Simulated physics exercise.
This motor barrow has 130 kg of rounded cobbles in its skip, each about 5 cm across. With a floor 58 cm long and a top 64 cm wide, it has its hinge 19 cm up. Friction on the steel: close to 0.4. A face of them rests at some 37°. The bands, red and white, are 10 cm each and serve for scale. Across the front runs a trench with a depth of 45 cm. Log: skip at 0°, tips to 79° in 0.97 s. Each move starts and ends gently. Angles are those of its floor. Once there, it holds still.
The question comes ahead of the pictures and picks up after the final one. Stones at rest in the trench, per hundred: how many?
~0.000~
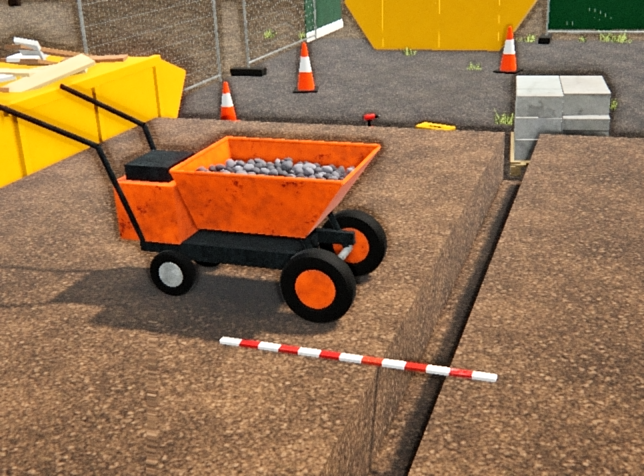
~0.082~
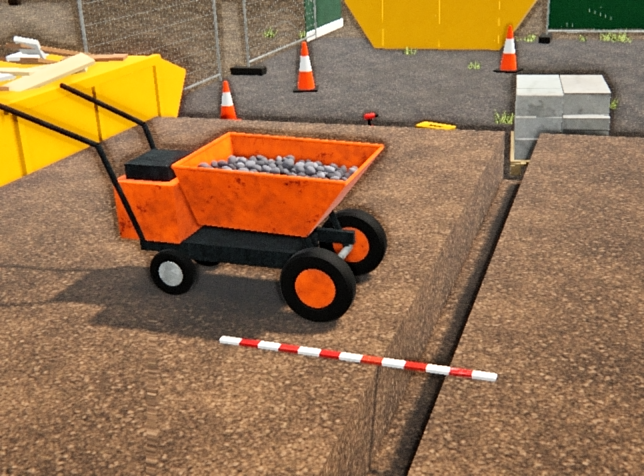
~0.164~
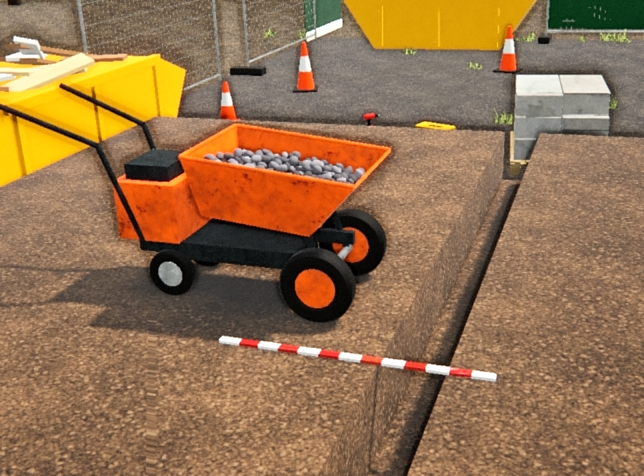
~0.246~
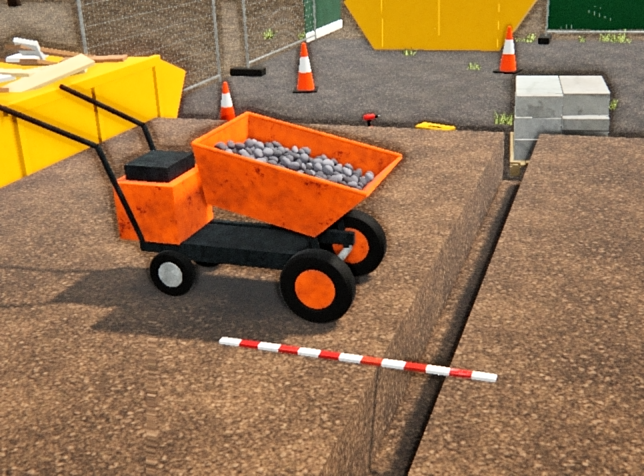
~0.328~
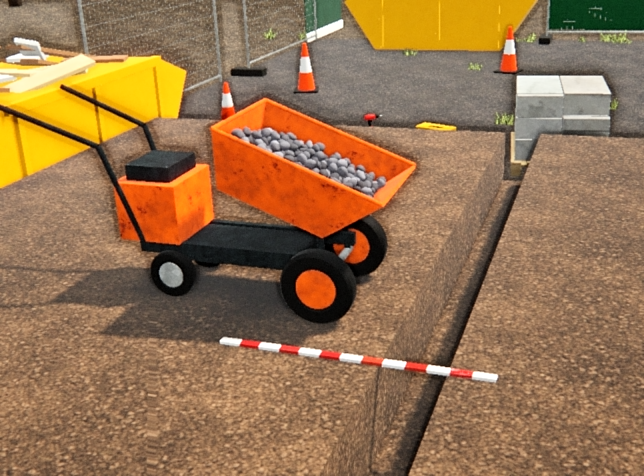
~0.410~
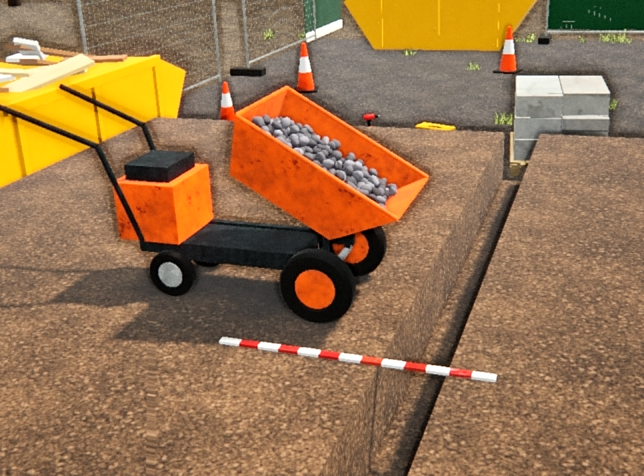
Approx. 34 %.
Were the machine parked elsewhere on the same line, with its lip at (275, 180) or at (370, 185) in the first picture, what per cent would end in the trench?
The first gives about 90 percent and the second about 5 percent.
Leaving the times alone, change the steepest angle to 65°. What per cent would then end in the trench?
About 40 per cent would end up in the trench.
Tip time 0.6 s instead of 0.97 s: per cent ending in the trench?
Trench share: Approx. 25%.
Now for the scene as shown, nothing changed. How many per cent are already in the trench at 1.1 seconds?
By that moment, roughly 10 per cent of the load.
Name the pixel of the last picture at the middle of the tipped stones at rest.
Their middle ends up near (505, 312).
After 0.7 s the floor is at 67°; 100 % in the skip; the foremost stones are at (432, 258).
After 1.1 s the floor is at 79°; 51 % in the skip, 11 % in the trench, 38 % past the trench; the foremost stones are at (556, 319).
After 1.4 s the floor is at 79°; 10 % in the skip, 23 % in the trench, 67 % past the trench; the foremost stones are past the picture's edge.
After 3.4 s the floor is at 79°; 0 % in the skip, 34 % in the trench, 66 % past the trench; the foremost stones are past the picture's edge.
